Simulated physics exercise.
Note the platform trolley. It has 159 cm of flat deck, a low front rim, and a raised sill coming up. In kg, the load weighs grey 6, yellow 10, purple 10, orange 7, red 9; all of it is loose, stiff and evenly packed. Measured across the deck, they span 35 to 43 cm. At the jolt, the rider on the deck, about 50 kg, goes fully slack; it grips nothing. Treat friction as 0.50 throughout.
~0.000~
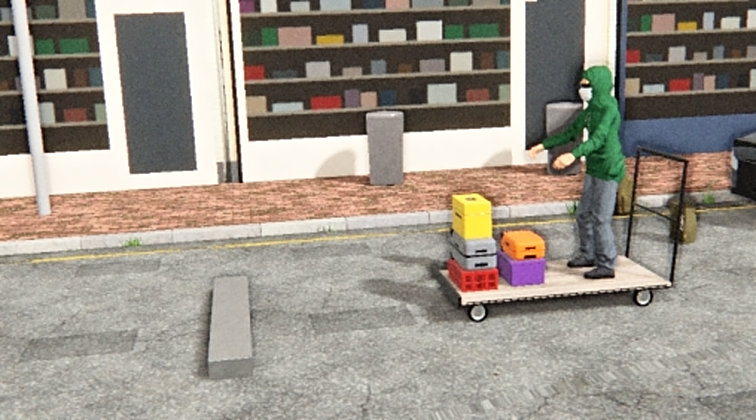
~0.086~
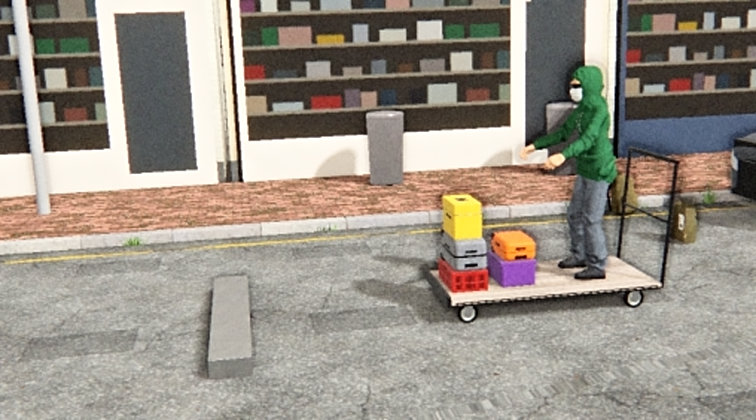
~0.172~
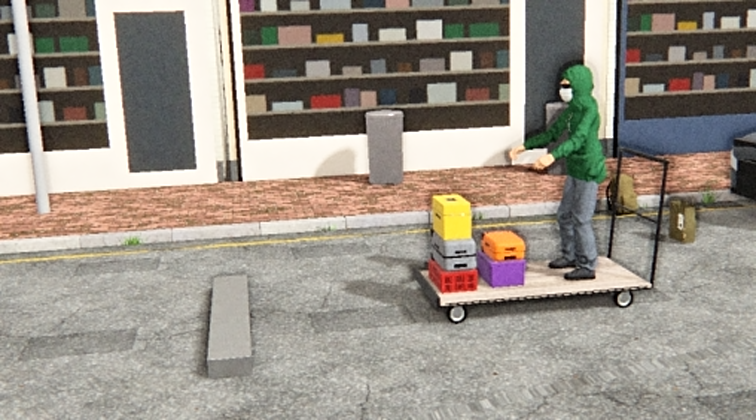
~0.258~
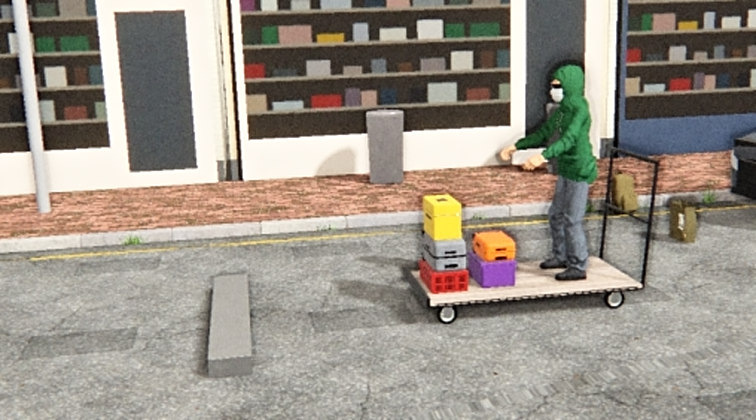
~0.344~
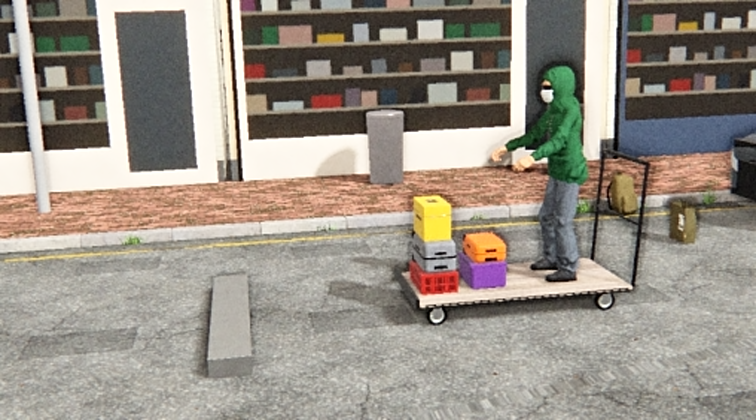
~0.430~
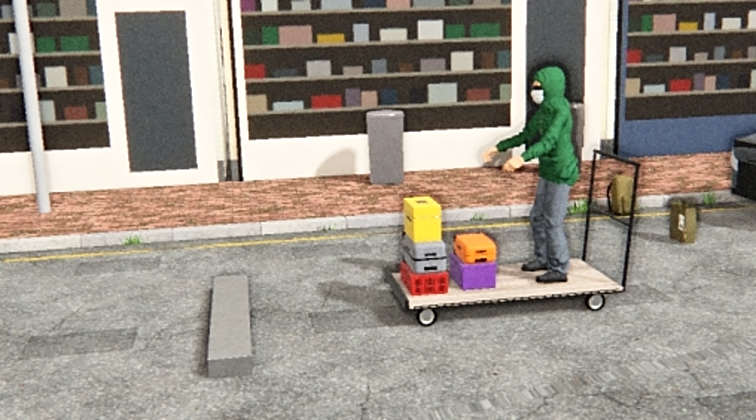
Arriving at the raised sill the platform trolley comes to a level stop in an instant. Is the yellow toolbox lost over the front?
Outcome: Within the deck.
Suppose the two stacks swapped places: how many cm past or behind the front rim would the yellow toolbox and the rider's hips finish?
You'd see yellow sitting 10 cm back from the rim and the hips 100 cm back.
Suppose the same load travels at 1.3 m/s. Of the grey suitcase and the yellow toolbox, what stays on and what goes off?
Grey: Lost; yellow: Lost.
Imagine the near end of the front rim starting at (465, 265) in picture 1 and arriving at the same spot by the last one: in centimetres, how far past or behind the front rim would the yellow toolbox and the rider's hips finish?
Yellow overshoots the rim by 50 cm, while the hips stay 90 cm short of it.
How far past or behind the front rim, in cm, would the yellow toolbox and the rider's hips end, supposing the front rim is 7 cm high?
Result: Yellow 20 cm behind rim; hips 100 cm behind rim.
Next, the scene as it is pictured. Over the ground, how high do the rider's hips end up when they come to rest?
They end up some 50 cm off the ground.
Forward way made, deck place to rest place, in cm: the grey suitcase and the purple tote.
Grey 5, purple 15; both in cm.
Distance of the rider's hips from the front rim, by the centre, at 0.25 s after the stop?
Around 105 cm short of the front rim.
The wheels strike at 1.77 s.
After 2.02 s the yellow toolbox is 12 cm behind the rim, tilted 5°, near (248, 230) in the last picture's view.
After 2.32 s the yellow toolbox is 18 cm behind the rim, tilted 5°, near (257, 230) in the last picture's view.
After 2.77 s the yellow toolbox is 17 cm behind the rim, tilted 0°, near (255, 231) in the last picture's view.
At rest, 3.0 s, nothing is past the rim; behind it, grey suitcase, yellow toolbox, purple tote, orange suitcase, red crate and the rider's hips.
